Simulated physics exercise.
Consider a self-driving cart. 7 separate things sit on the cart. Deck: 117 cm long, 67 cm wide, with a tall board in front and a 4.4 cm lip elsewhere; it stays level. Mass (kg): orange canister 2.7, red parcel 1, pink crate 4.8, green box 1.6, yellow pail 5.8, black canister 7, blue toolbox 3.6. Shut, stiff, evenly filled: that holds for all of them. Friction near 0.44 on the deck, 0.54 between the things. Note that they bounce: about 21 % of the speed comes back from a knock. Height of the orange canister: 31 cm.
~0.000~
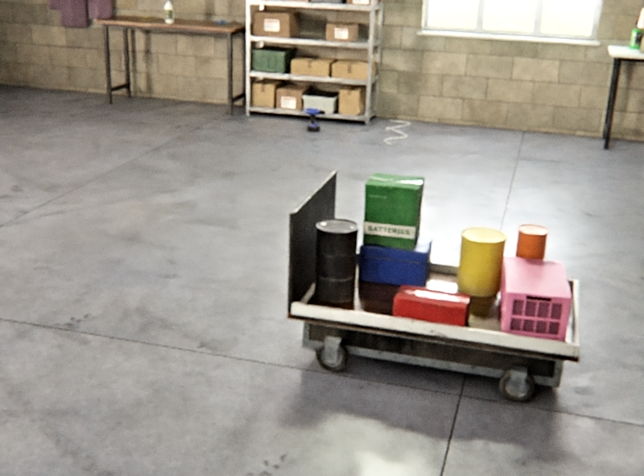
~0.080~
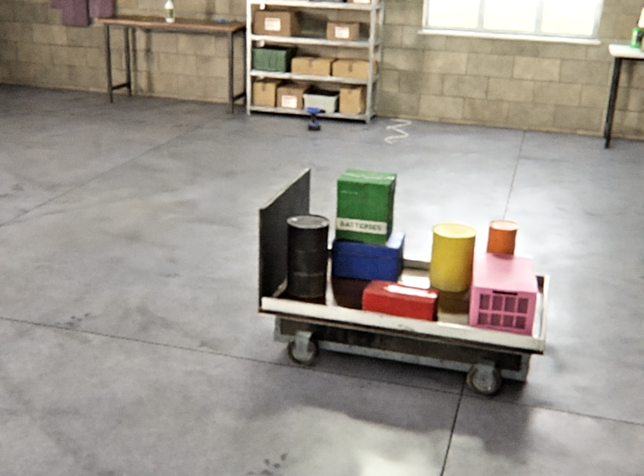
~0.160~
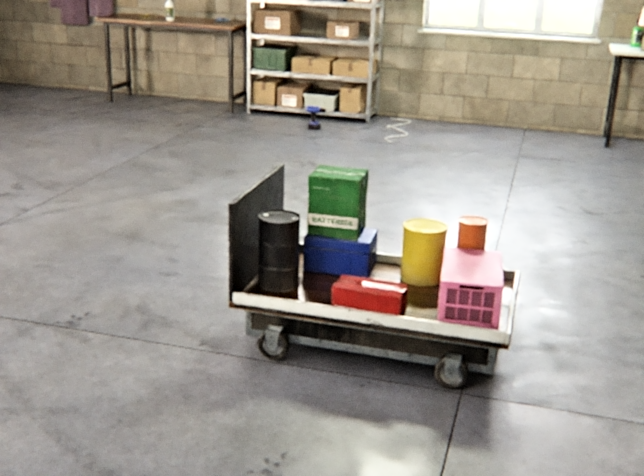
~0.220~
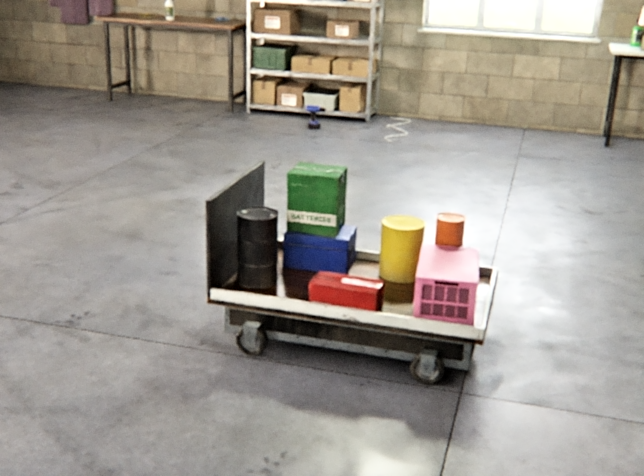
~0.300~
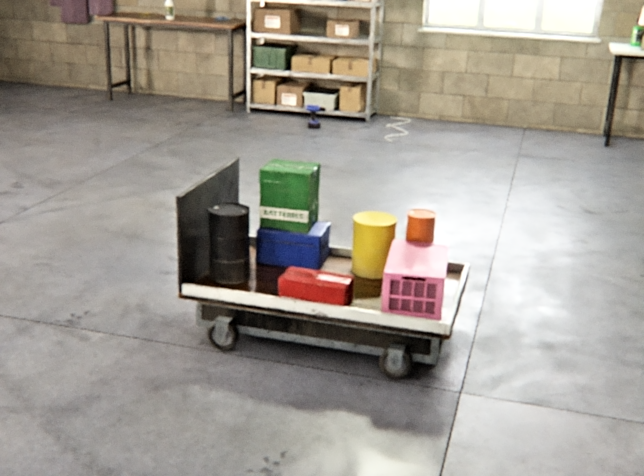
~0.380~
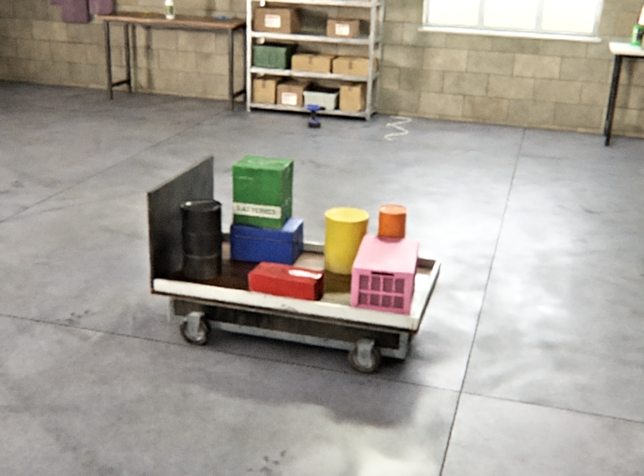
Flat cart with a tall end board rolling steadily left across a concrete workshop floor, carrying canisters, boxes, a yellow pail and pink crate.
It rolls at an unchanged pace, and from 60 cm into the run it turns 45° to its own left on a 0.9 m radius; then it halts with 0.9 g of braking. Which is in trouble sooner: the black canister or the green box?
The second of the two.
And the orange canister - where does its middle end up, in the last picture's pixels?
Close to pixel (93, 253) in the final view.
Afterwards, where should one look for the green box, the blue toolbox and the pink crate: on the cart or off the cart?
Observed: Green box exits its support; blue toolbox remains in bounds; pink crate remains in bounds.
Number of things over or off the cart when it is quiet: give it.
It comes to 1.
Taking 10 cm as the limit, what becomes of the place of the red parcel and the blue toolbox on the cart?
Red parcel: Is displaced. Blue toolbox: Remains in place.
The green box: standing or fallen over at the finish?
Here's what happens: The green box comes down.
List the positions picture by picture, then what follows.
In the first frame, 0 cm covered; black canister (336, 260); green box (393, 211).
In the second frame, 14 cm covered; pink crate (502, 292); yellow pail (452, 257).
In the third frame, 27 cm covered; blue toolbox (341, 250).
In the fourth frame, 37 cm covered; red parcel (347, 294); pink crate (447, 283).
In the fifth frame, 51 cm covered; yellow pail (374, 245); blue toolbox (294, 243).
In the sixth frame, 65 cm covered; black canister (202, 239); green box (263, 192).
After 0.68 s, 116 cm covered, turned 26°; green box now off the cart; black canister moved 20 cm near (77, 246); red parcel moved 6 cm.
After 1.08 s, 176 cm covered, turned 45°; black canister moved 12 cm; red parcel moved 9 cm; orange canister moved 5 cm.
In the end (3.1 s), off the cart, green box; not toppled but over 10 cm from the start, orange canister, red parcel, pink crate, yellow pail and black canister; blue toolbox under 10 cm from the start. Black canister was never lost; green box went at 0.66 s.
